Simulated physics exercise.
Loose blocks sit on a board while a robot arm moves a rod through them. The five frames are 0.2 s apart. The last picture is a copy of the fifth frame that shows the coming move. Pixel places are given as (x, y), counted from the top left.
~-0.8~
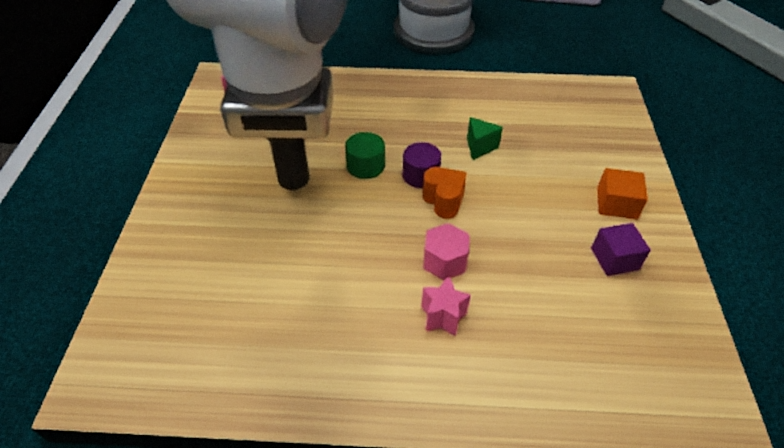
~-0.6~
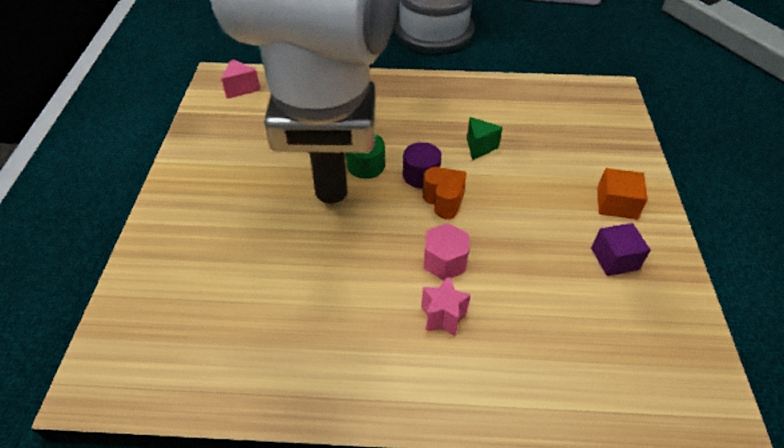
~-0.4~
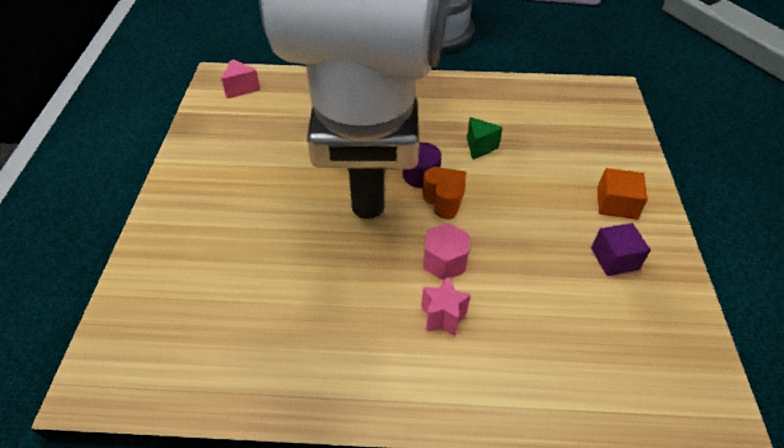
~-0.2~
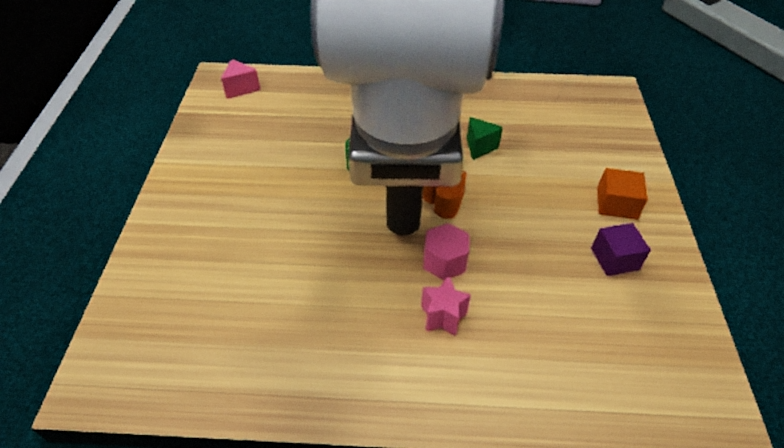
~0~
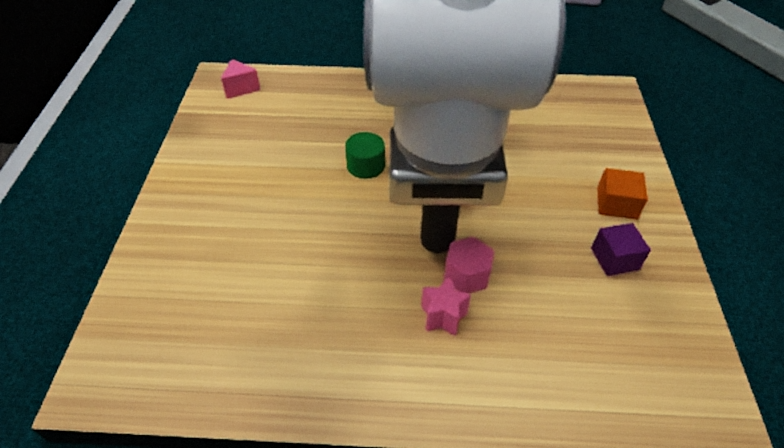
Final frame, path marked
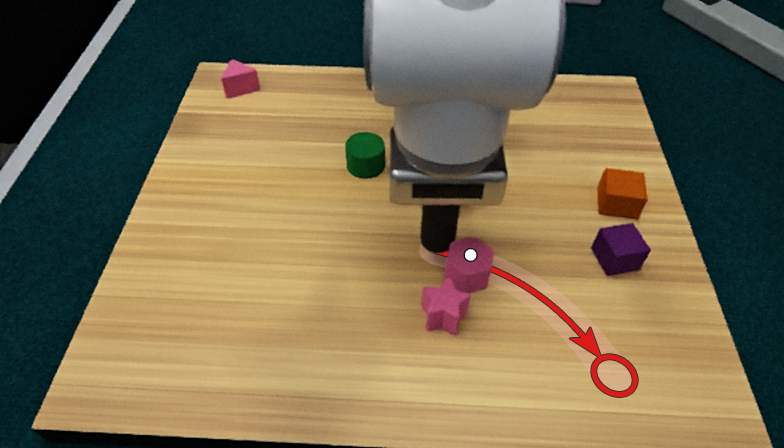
A white and grey robot arm holding a dark rod reaches over a pale wooden board, seen from above by a still camera. Scattered on the board are pink, purple, orange and green blocks, with a pink star below a pink six-sided block near the middle. The arm sweeps the rod rightward and toward the viewer, then nudges the six-sided block slightly right and down.
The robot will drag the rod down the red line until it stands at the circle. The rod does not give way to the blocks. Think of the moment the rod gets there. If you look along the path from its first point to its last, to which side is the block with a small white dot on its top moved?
The block with a small white dot on its top is shifted sideways to the right, facing along the path from start to end.
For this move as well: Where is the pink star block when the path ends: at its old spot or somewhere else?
That block stays.
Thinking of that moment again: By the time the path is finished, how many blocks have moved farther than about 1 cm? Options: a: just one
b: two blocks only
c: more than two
That would be a.
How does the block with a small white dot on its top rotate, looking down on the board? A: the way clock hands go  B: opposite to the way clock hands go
Letter A.
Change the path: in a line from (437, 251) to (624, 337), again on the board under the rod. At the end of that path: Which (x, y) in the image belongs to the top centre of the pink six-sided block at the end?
Around pixel (543, 317).
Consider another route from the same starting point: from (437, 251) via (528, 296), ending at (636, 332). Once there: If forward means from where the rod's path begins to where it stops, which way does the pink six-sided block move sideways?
Facing from start to end, it shifts right.
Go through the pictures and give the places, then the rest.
In the first picture, rod tip at (294, 179); block tops, pink star block at (446, 297); orange heart at (446, 181); pink six-sided block at (448, 241).
In the second picture, rod at (332, 192); blocks unchanged.
In the third picture, rod at (368, 207); blocks unchanged.
In the fourth picture, rod at (403, 223); blocks unchanged.
In the fifth picture, rod at (438, 240); pink star block at (446, 297); orange heart hidden; pink six-sided block at (471, 255).
Path on the board, from (437, 251) through (502, 274) and (562, 315) to (614, 375); the dot is on the pink six-sided block.
What follows on the original path. One third of the way, rod at (506, 264); pink six-sided block at (517, 289), turned 70° clockwise.
Two thirds of the way, rod at (569, 306); pink six-sided block at (530, 311).
At the end, rod at (621, 366); pink star block in place; orange heart in place; pink six-sided block at (530, 311), turned 125° clockwise.
